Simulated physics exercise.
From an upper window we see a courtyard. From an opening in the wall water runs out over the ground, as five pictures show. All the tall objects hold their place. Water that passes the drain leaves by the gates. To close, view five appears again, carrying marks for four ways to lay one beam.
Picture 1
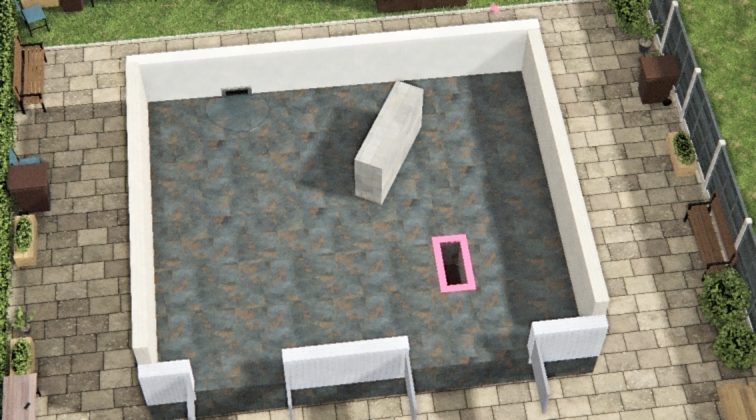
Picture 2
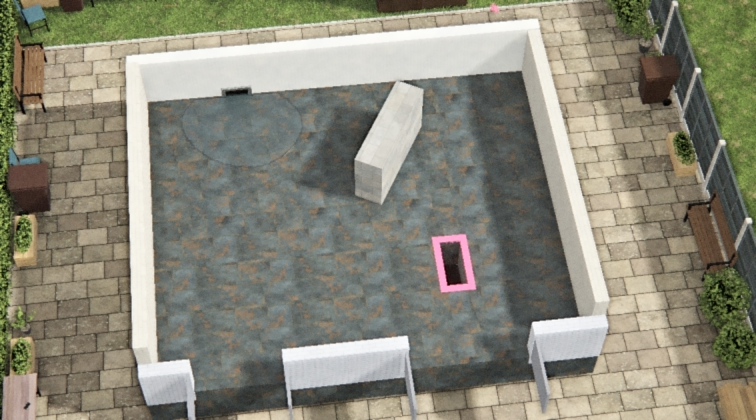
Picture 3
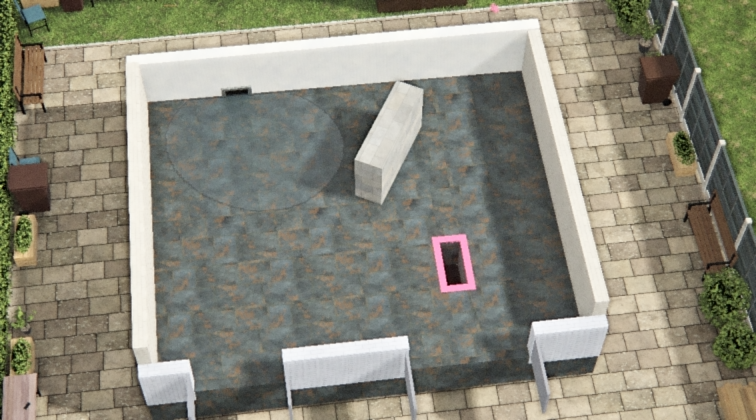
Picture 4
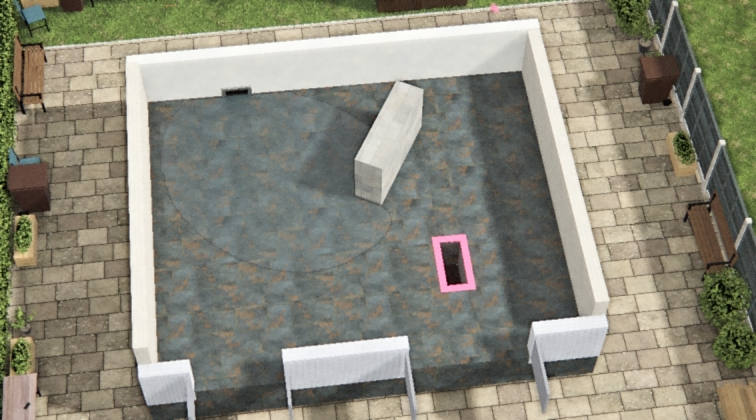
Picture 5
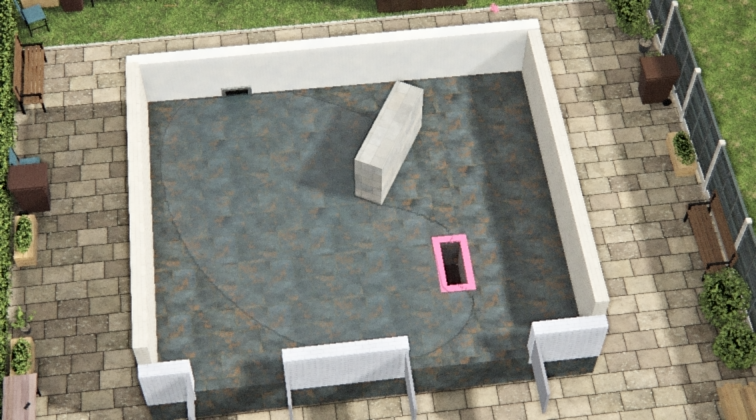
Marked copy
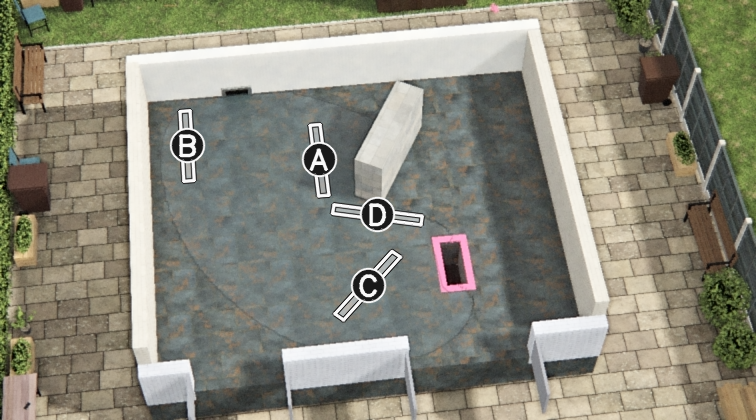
The clip shows a walled courtyard from above as a thin sheet of water spreads from an opening by the back wall, widening across the dark floor past a pale block until it reaches the pink-framed gully.
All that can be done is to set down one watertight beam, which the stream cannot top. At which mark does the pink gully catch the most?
Position C does it best.
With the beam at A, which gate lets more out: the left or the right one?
The right one.
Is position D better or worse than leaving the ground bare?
It is worse.
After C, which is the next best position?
B it is.
In white, A from (323, 195) to (315, 124); B from (189, 180) to (185, 111); C from (339, 316) to (396, 254); D from (333, 209) to (421, 220).
For position A, about 11 % of the stream goes into the pink gully, about 85 % out by the gates.
For position B, about 15 % of the stream goes into the pink gully, about 82 % out by the gates.
For position C, about 23 % of the stream goes into the pink gully, about 74 % out by the gates.
For position D, about 7 % of the stream goes into the pink gully, about 90 % out by the gates.
